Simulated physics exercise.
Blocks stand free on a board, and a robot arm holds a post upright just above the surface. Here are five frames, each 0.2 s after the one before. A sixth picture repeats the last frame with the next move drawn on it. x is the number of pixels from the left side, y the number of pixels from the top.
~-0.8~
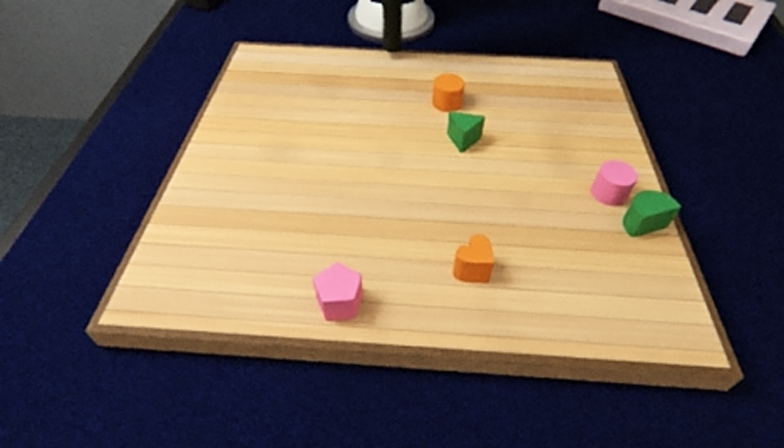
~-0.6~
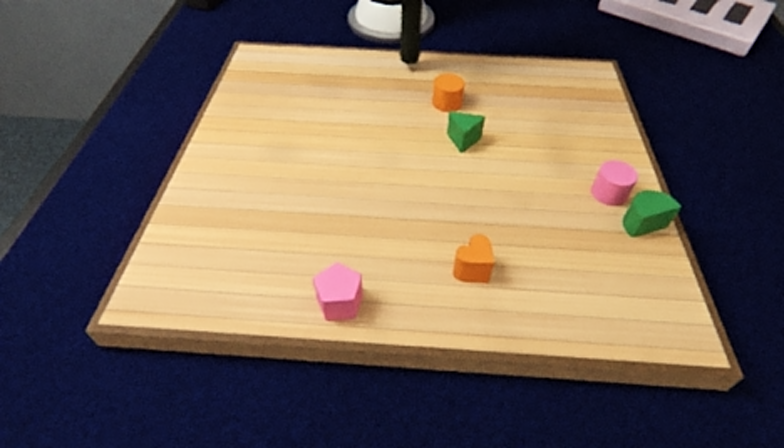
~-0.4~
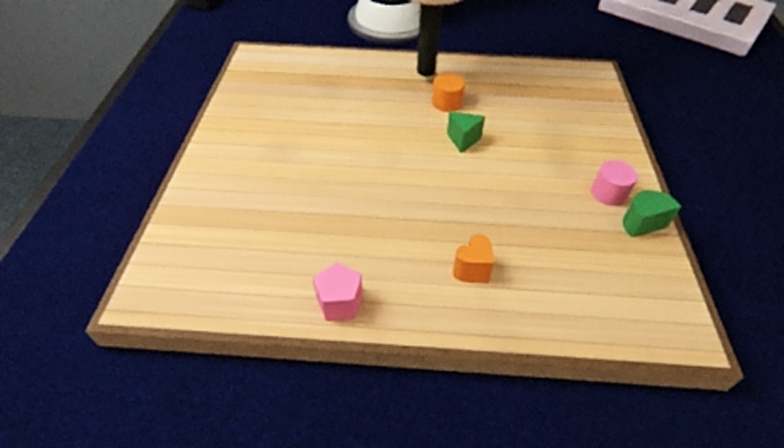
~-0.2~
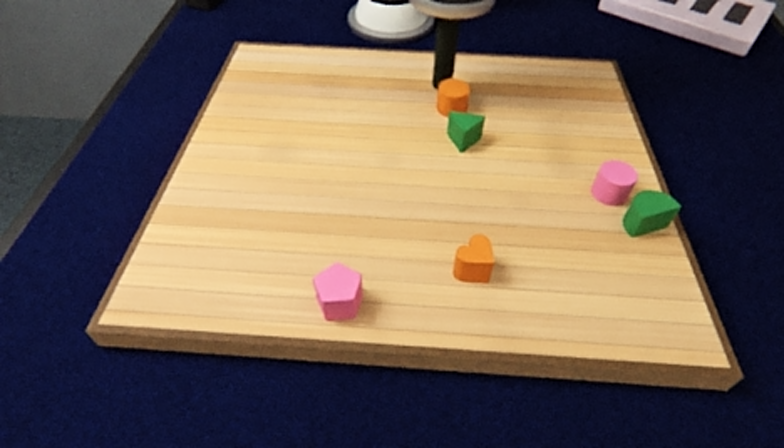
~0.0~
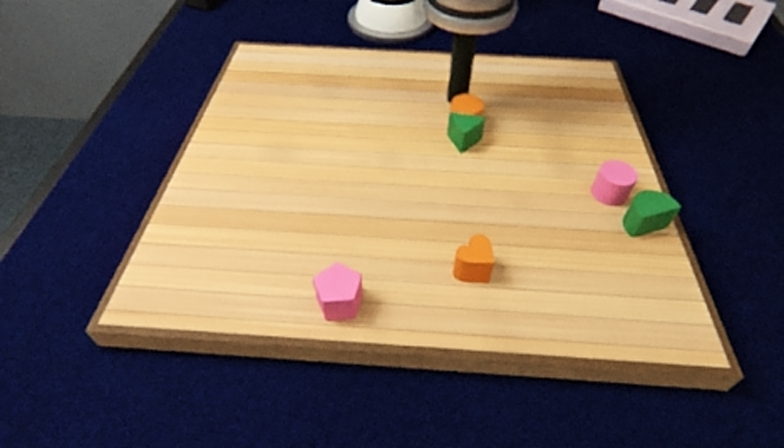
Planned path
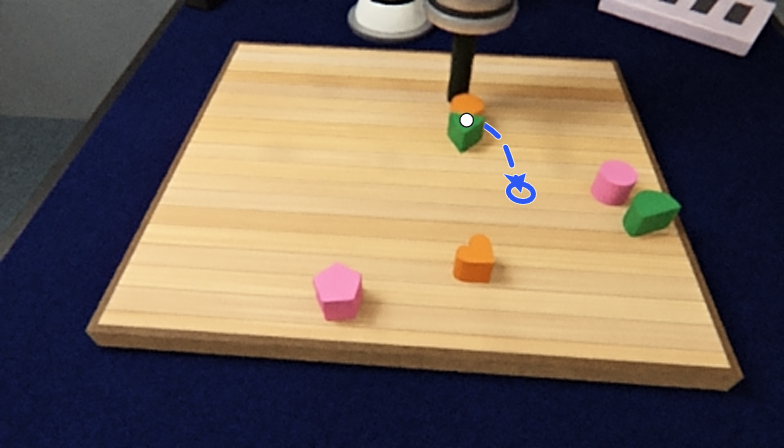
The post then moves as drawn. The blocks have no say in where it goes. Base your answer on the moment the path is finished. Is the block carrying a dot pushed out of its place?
Yes.
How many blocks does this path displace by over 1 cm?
It displaces two.
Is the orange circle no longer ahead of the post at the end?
It seems so.
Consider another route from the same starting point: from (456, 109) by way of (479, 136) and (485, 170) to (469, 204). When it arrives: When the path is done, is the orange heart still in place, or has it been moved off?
It is untouched.
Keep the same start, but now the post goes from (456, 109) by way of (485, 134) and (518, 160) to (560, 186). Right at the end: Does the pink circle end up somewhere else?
That would be a no.
Path on the board, from (456, 109) via (490, 129) and (510, 158), ending at (521, 192); the dot is on the green triangular piece.
The first path, step by step. One third of the way, post (492, 120); green triangular piece (465, 134), turned 30° clockwise; orange circle (487, 124).
Two thirds of the way, post (512, 149); green triangular piece (458, 138), turned 70° clockwise; orange circle (490, 146).
At the end, post (524, 183); green triangular piece (458, 138), turned 75° clockwise; orange circle (490, 152).
